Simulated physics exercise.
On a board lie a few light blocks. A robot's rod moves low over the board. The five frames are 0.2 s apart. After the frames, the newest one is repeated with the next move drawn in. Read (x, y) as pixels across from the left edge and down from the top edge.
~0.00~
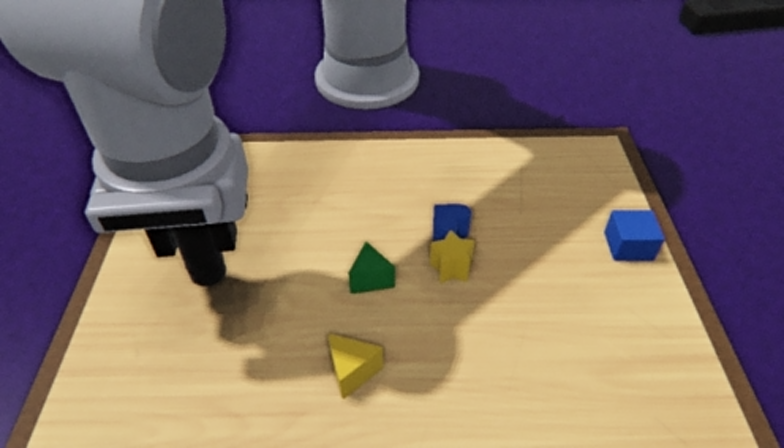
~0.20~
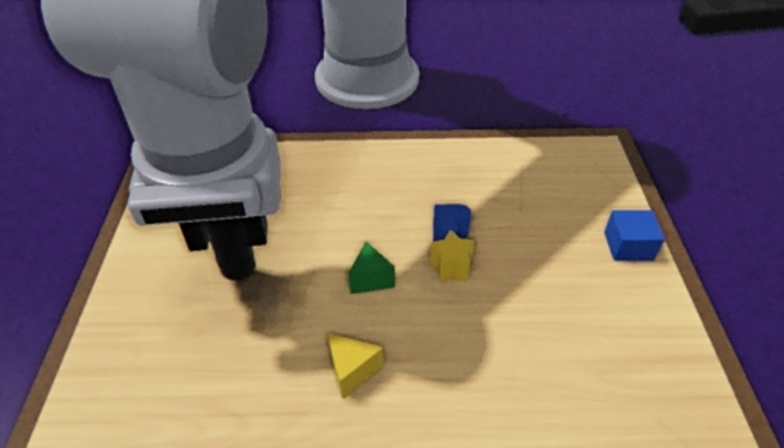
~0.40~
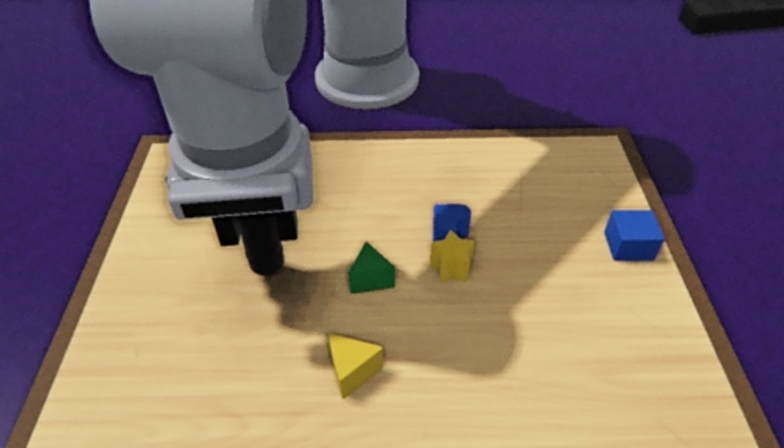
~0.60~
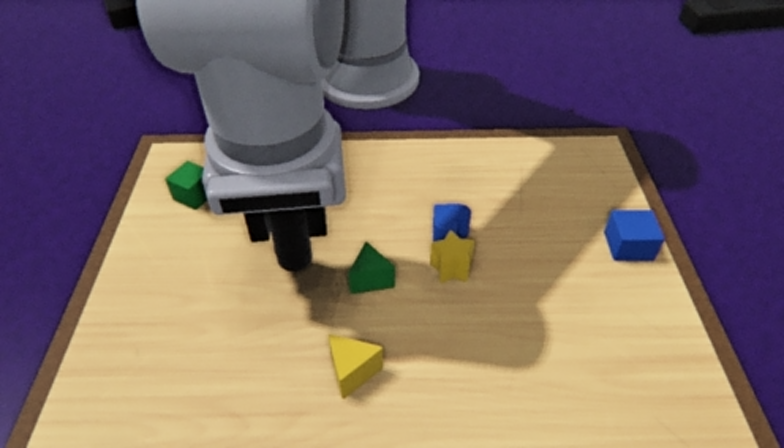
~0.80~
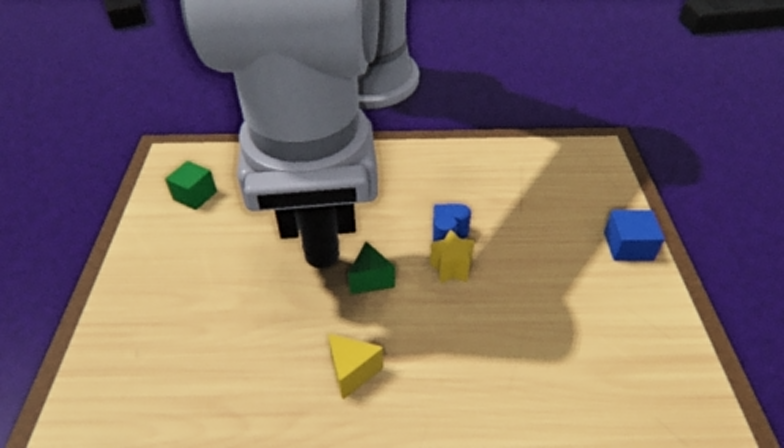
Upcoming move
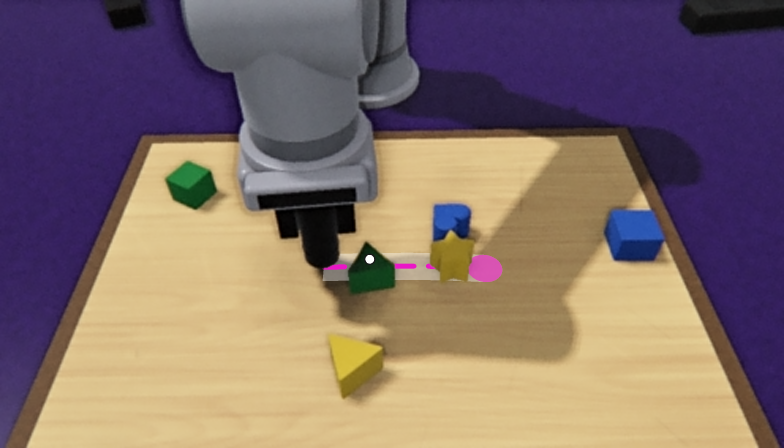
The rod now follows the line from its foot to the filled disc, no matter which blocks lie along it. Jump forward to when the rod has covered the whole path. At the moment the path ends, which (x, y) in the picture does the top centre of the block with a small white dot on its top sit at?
The centre of its top will be at (407, 270).
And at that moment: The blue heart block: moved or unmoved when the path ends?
It will be resting on its spot.
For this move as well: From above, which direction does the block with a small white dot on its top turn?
Seen from above, its turn is clockwise.
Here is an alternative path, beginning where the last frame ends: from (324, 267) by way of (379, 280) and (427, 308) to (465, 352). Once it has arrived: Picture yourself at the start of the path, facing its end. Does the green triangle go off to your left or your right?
It is displaced to the left.
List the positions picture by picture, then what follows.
Rod's lower end at (209, 274); green triangle at (370, 259); blue heart block at (450, 214); yellow star block at (454, 246), in the first frame.
Rod at (239, 268); blocks still, in the second frame.
Rod at (267, 263); blocks still, in the third frame.
Rod at (295, 259); blocks still, in the fourth frame.
Rod at (322, 256); green triangle at (370, 259); blue heart block at (450, 214); yellow star block at (454, 246), in the fifth frame.
Drawn move, straight from (324, 267) to (485, 268); the dot is on the green triangle.
The first path, step by step. One third of the way, rod at (378, 255); green triangle at (396, 266), turned 45° clockwise.
Two thirds of the way, rod at (433, 255); green triangle at (407, 270), turned 70° clockwise; yellow star block at (467, 245), turned 20° clockwise.
At the end, rod at (486, 257); green triangle at (407, 270), turned 70° clockwise; blue heart block still; yellow star block at (522, 246), turned 20° clockwise.
